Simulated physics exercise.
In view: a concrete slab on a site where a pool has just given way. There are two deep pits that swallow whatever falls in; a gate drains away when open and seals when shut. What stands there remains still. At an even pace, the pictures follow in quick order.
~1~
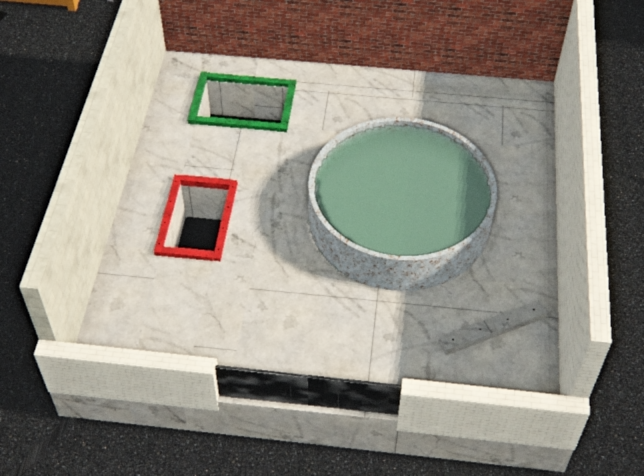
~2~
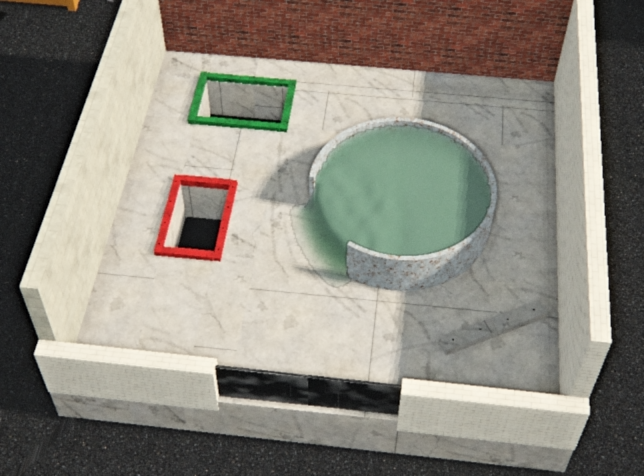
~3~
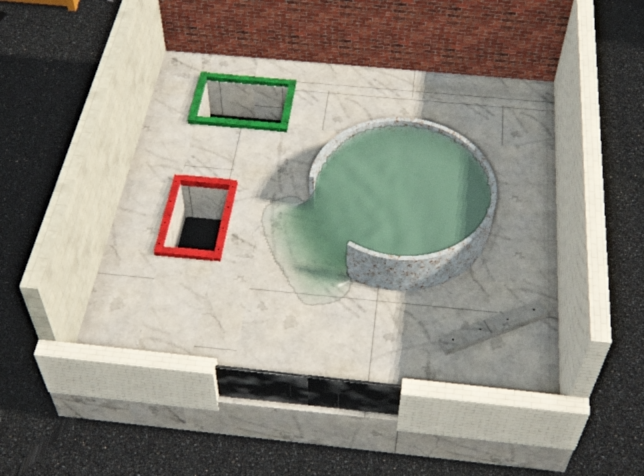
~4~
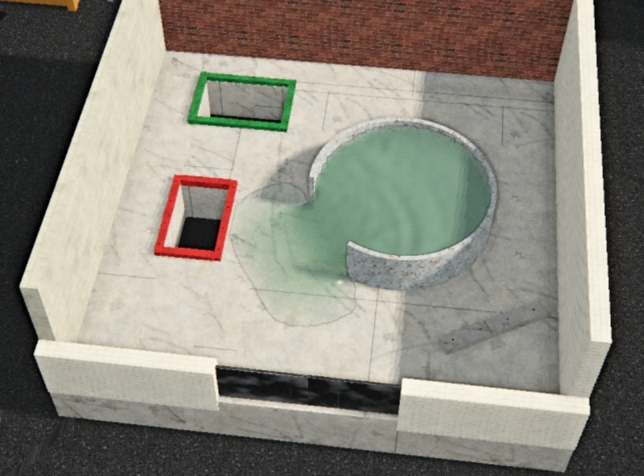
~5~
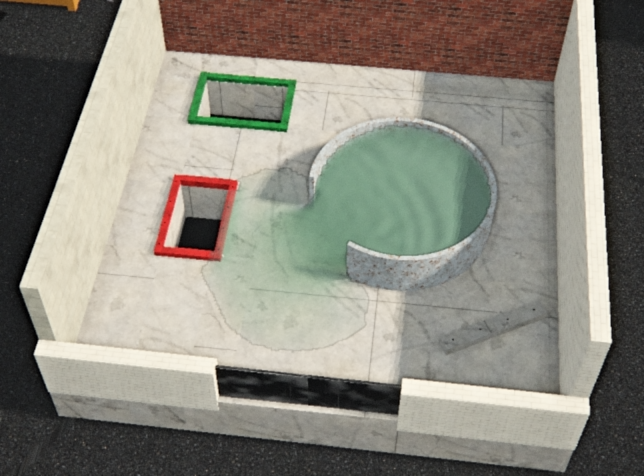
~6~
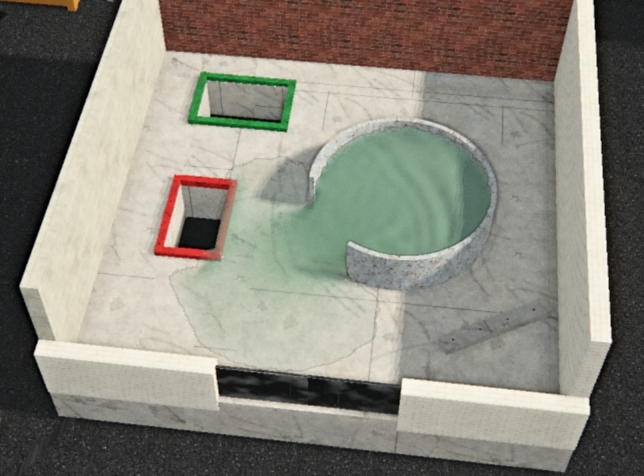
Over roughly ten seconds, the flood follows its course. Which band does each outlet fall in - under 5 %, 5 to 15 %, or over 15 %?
Bands: The gate is in the under 5 % band; the green pit is in the under 5 % band; the red pit is in the over 15 % band.
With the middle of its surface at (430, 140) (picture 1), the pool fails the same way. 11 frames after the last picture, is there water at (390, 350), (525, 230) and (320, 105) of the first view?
Outcome, in sequence: Unwetted, unwetted, unwetted.
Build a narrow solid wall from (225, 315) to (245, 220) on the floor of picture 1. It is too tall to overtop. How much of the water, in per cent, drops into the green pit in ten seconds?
Roughly 6 per cent ends up in the green pit.
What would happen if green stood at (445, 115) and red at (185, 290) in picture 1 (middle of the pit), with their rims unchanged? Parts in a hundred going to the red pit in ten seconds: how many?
The red pit takes 30 per cent.
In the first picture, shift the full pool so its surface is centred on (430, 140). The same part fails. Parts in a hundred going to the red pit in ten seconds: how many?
Red: 25 %.
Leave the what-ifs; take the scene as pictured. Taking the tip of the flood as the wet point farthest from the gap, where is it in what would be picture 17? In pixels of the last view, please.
My guess would be about (68, 371).
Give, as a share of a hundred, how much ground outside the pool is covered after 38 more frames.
Around 65 percent, give or take.
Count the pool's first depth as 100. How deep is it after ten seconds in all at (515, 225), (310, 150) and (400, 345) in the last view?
Respectively 4, 6 and 8 per cent.
A moment on, water covers 30 % of the floor; the gate 0 %, the green pit 0 %, the red pit 4 %.
Next, water covers 30 % of the floor; the gate 0 %, the green pit 0 %, the red pit 9 %.
Then, water covers 40 % of the floor; the gate 0 %, the green pit 0 %, the red pit 15 %.
Later, water covers 65 % of the floor; the gate 0 %, the green pit 0 %, the red pit 20 %.
In the end, water covers 95 % of the floor; the gate 0 %, the green pit 2 %, the red pit 21 %.
